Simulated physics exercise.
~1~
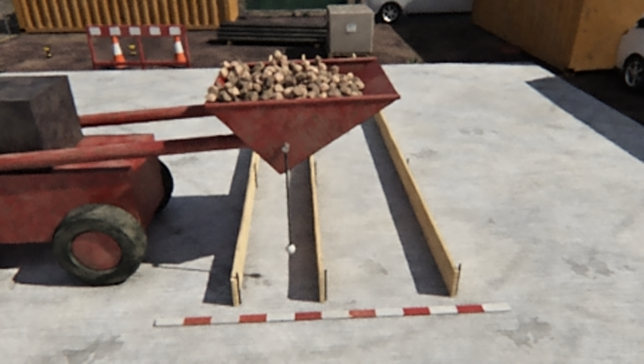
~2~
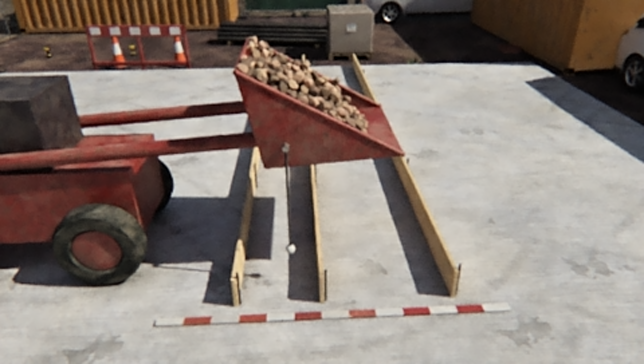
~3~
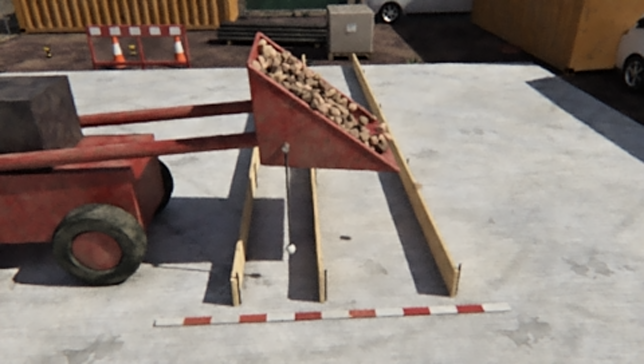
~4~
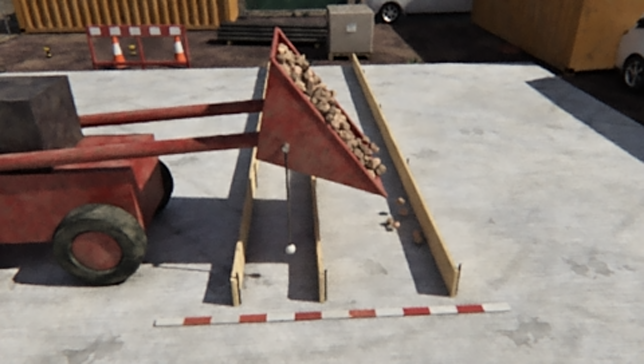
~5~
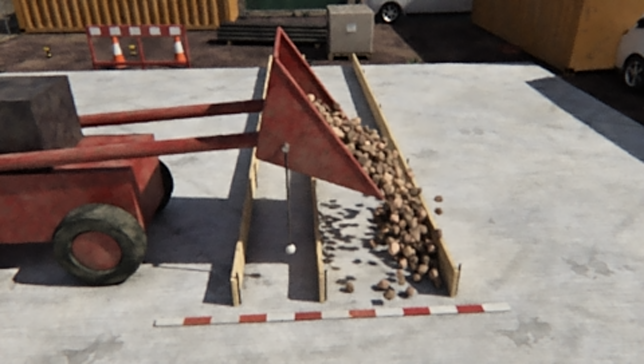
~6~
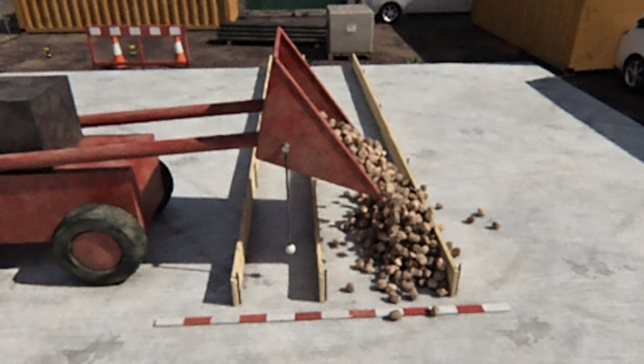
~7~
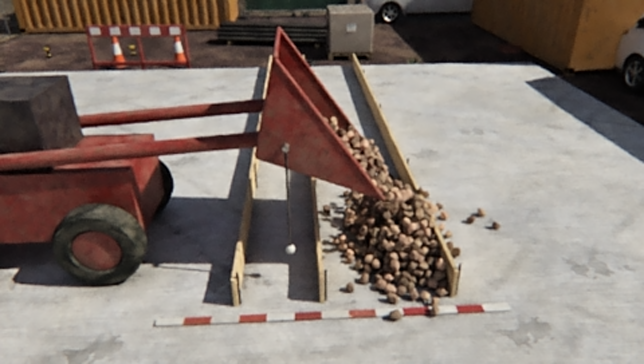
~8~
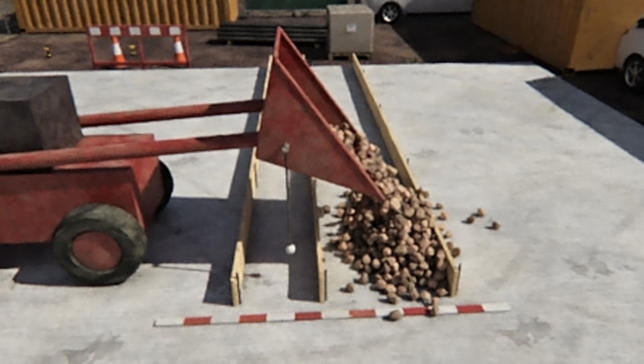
On a concrete yard marked by wooden planks, a red loader tips its raised bucket of brown stones down to the right in stages, and the stones pour into the far bay, ending heaped against the last board with some still in the bucket and a few beyond the board.
